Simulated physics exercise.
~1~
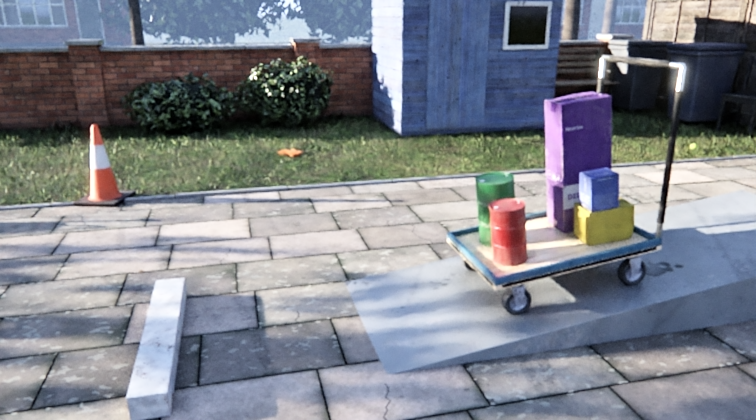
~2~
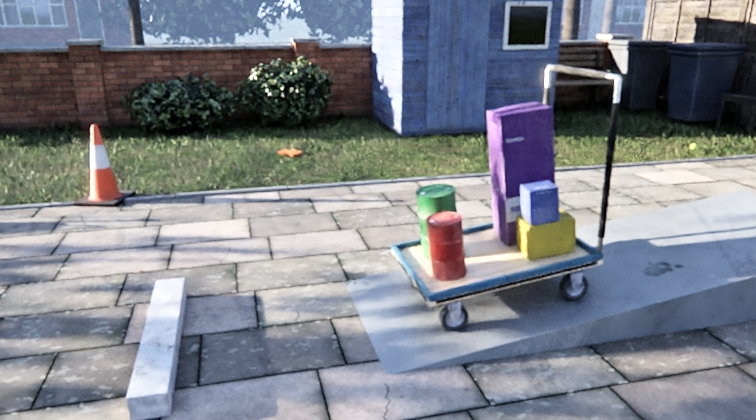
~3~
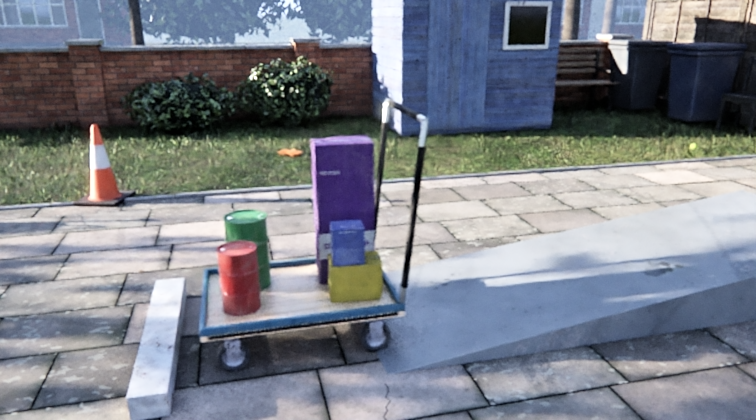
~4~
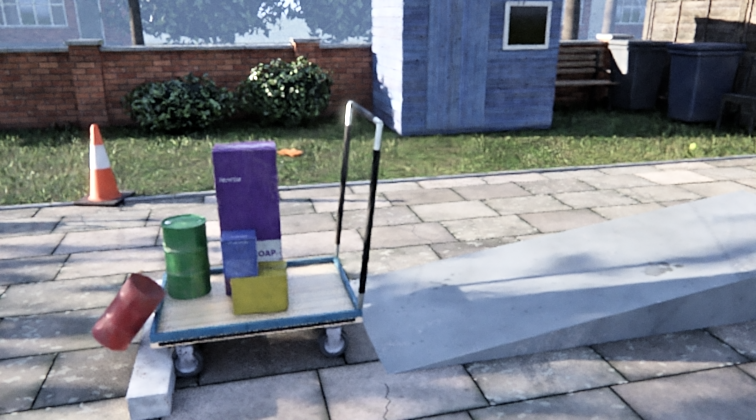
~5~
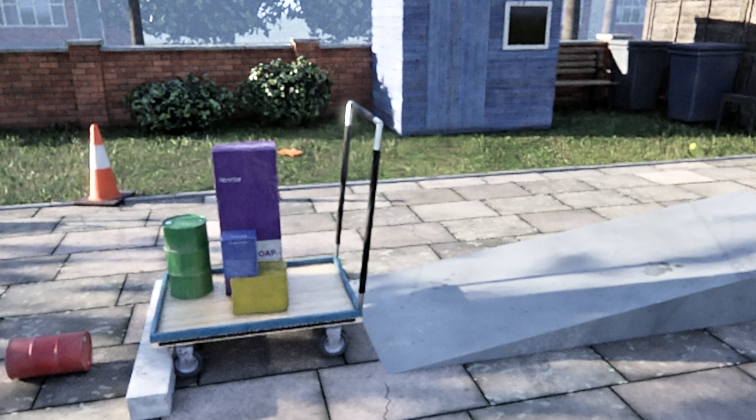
A loaded trolley rolls left down a ramp to a kerb, tipping off its red canister.
